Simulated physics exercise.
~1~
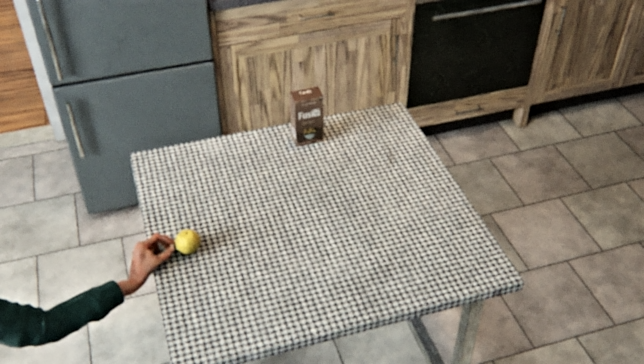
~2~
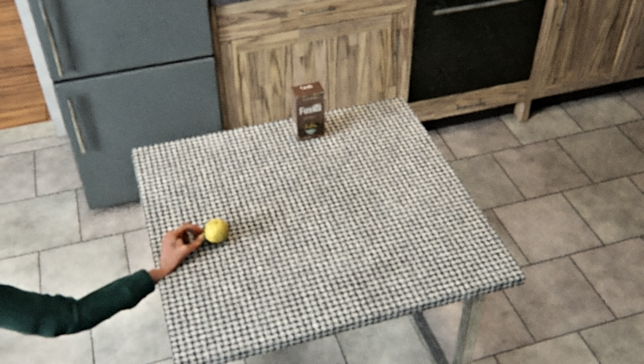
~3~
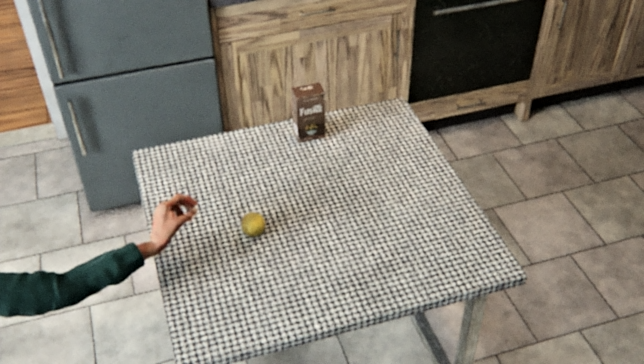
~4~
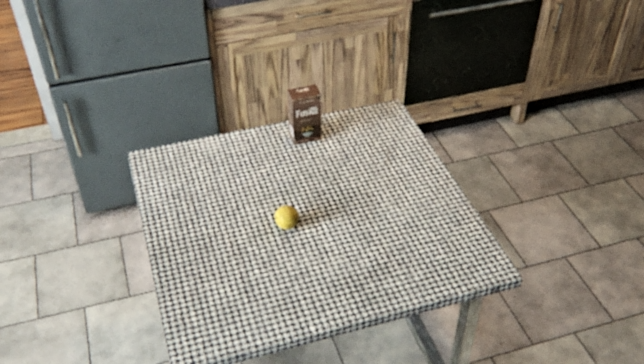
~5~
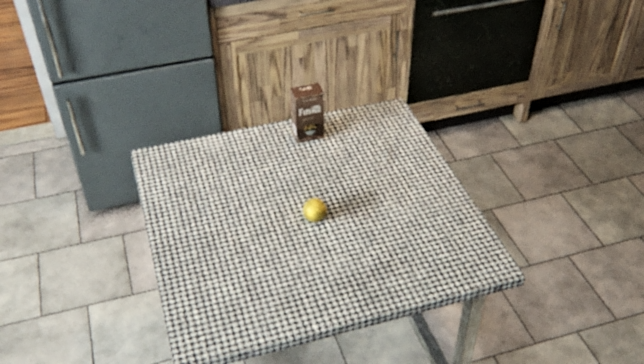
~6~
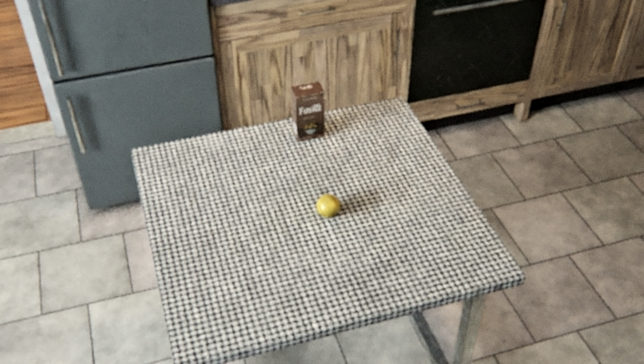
Yellow apple rolling right across a checkered table after a hand pushes and releases it, ending near the middle, short of a brown carton.
